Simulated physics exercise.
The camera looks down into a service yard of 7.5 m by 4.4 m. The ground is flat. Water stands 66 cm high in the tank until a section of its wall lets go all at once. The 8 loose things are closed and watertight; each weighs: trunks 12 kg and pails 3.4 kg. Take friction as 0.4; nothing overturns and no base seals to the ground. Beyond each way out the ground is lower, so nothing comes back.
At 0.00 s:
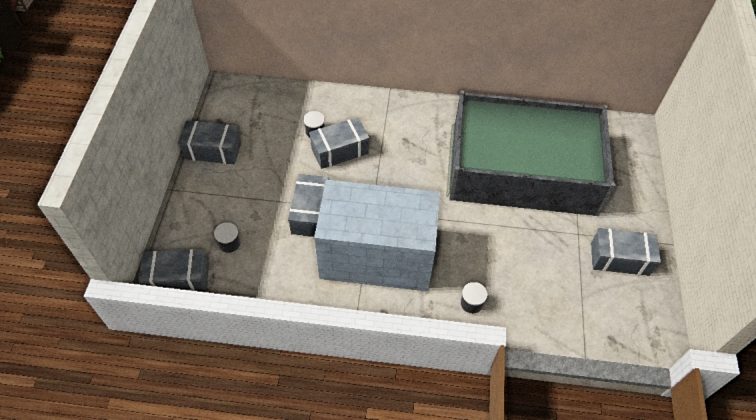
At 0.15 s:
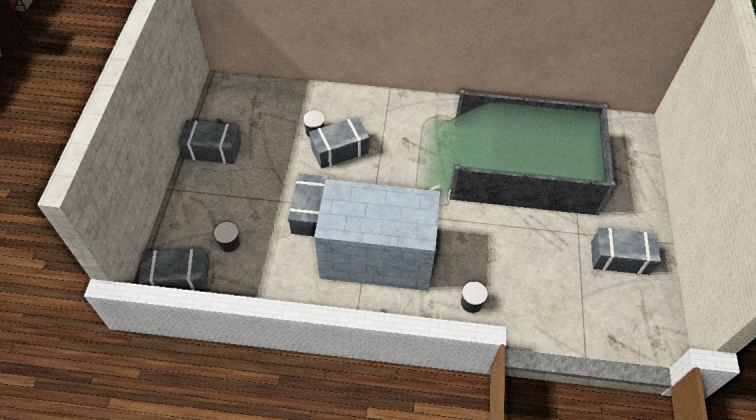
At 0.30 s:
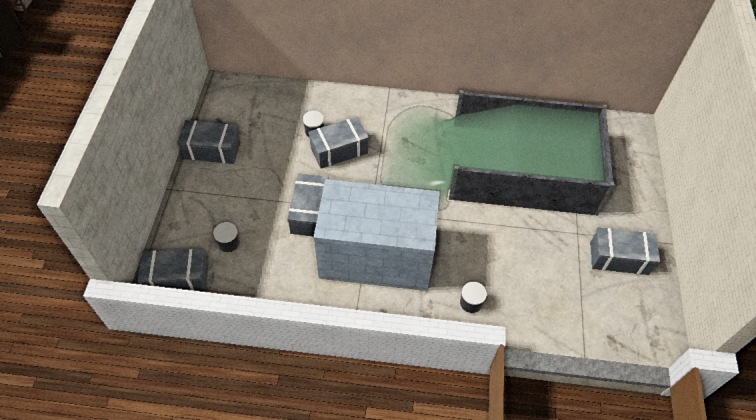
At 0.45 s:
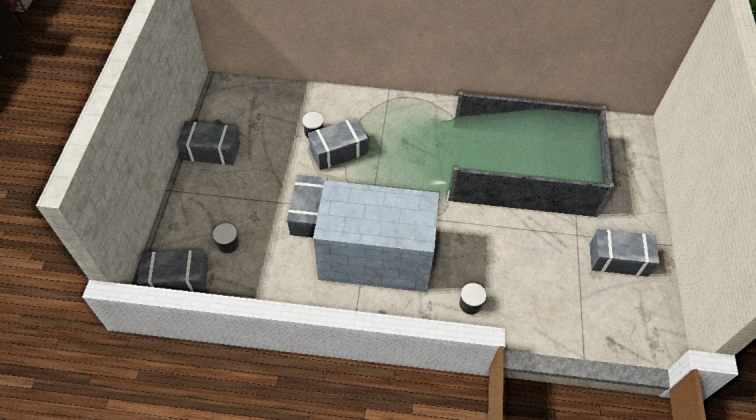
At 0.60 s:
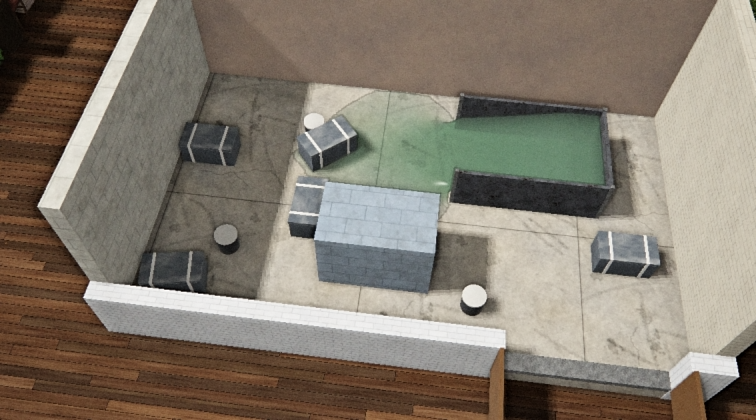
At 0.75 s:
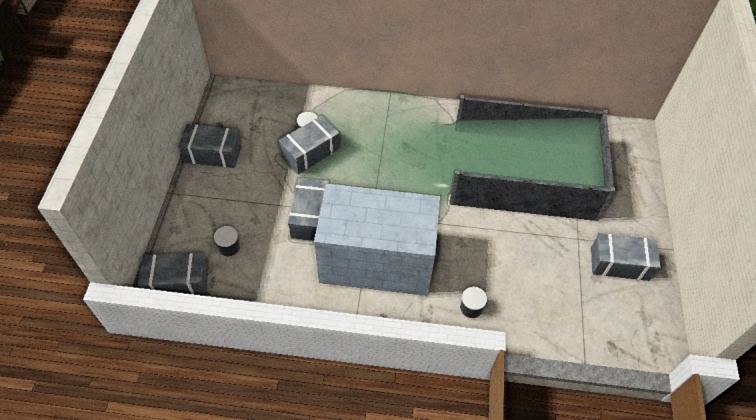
Green water pours from the open left end of a dark-walled tank at the upper right of a walled yard with a pale concrete floor, seen from a fixed camera high above. Dark grey trunks with pale straps and small pails stand around a large blue-grey block near the centre. The water spreads leftward, pushing the upper-middle trunk left and turning it, then shifting the white-topped pail beside it slightly.
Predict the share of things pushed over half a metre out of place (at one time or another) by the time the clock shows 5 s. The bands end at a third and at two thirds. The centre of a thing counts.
It is two thirds or more.
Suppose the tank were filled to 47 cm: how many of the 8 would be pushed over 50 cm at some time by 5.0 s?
Then 6.
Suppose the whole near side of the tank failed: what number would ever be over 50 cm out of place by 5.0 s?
In that case 5 of them.
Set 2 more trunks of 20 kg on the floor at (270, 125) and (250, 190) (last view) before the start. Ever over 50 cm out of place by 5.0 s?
In that order: Over, more.
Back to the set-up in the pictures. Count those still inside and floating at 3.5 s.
6 of them.
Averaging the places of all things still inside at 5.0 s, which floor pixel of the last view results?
At about (348, 256).
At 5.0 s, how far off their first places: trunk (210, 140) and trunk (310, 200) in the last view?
In that order: 200 cm, 200 cm.
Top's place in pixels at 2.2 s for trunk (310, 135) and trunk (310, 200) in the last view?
Near (226, 112) and (176, 223).
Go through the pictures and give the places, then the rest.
In the first picture, a trunk at (339, 135) rests on the ground; a pail at (314, 119), on the bottom; water covers 3.0 m2; 0 of 8 have shifted.
In the second picture, a trunk at (339, 134) rests on the ground; a pail at (314, 119), on the bottom; water covers 3.8 m2; 0 of 8 have shifted.
In the third picture, a trunk at (339, 134), on the bottom; a pail at (313, 118) rests on the ground; water covers 4.9 m2; 0 of 8 have shifted.
In the fourth picture, a trunk at (338, 136) rests on the ground; a pail at (313, 120), on the bottom; water covers 6.2 m2; 0 of 8 have shifted.
In the fifth picture, a trunk at (327, 135), on the bottom, 18 cm from its start; a pail at (314, 121), on the bottom; 7.6 m2 under water; 1 of 8 have shifted.
In the sixth picture, a trunk at (309, 136), on the bottom, 46 cm from its start; a pail at (308, 120) rests on the ground, 13 cm from its start; 8.8 m2 under water; 2 of 8 have shifted.
After 1.1 s 2 of 8 are over 50 cm from their spots; 0 afloat.
After 2.2 s 4 of 8 are over 50 cm from their spots; 4 afloat.
After 3.5 s 5 of 8 are over 50 cm from their spots; 6 afloat.
After 5.0 s 6 of 8 are over 50 cm from their spots, and 6 have been at some point; 6 afloat.
